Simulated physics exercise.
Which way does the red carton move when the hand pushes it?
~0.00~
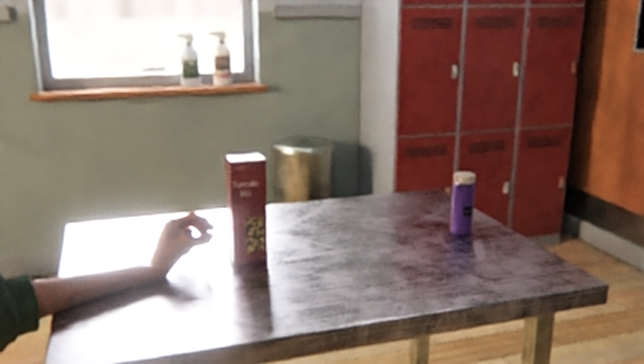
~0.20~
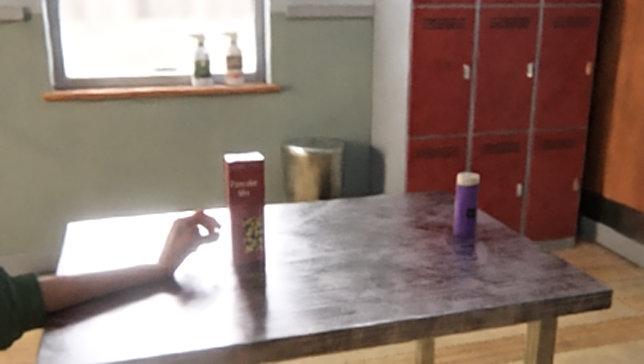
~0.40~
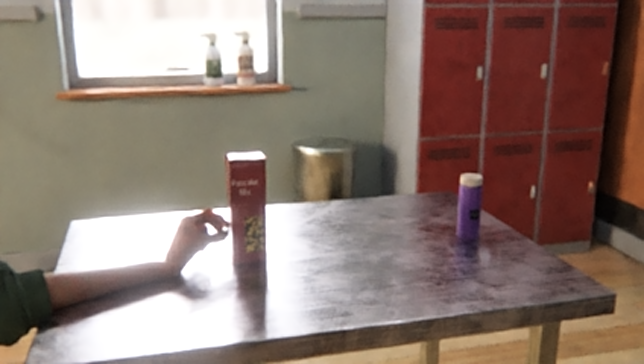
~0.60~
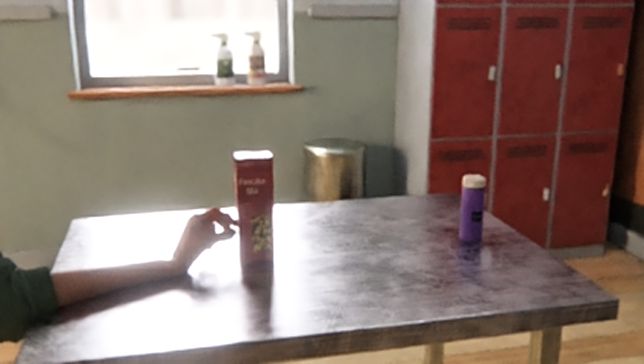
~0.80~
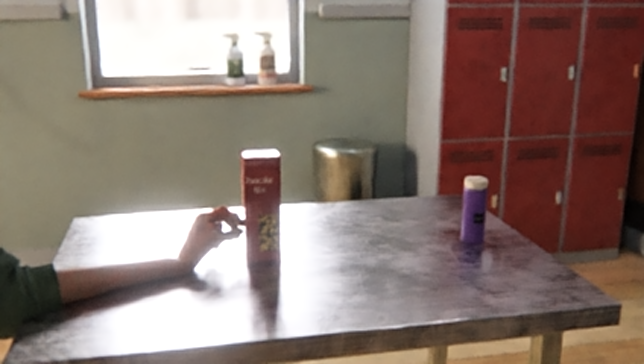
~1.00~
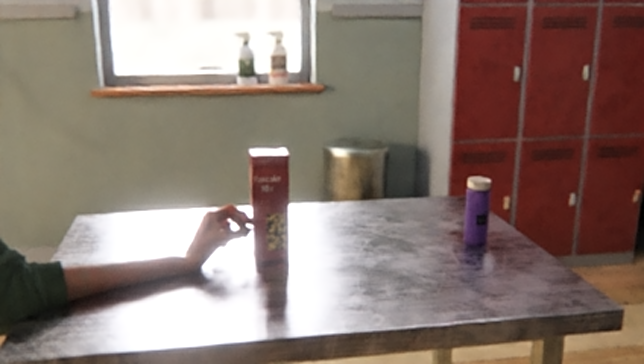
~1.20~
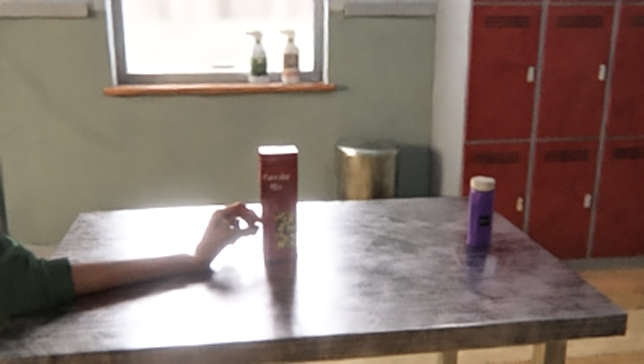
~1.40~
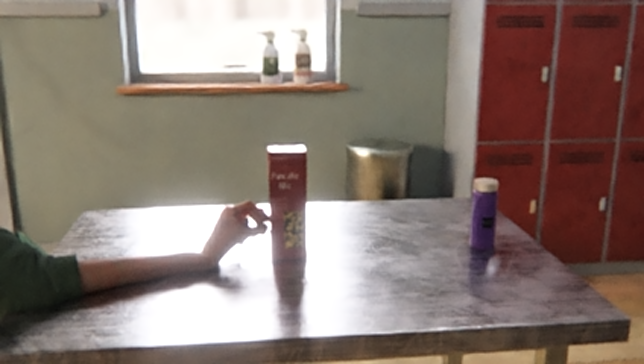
The red carton slides to the right, away from the hand, and stays standing.
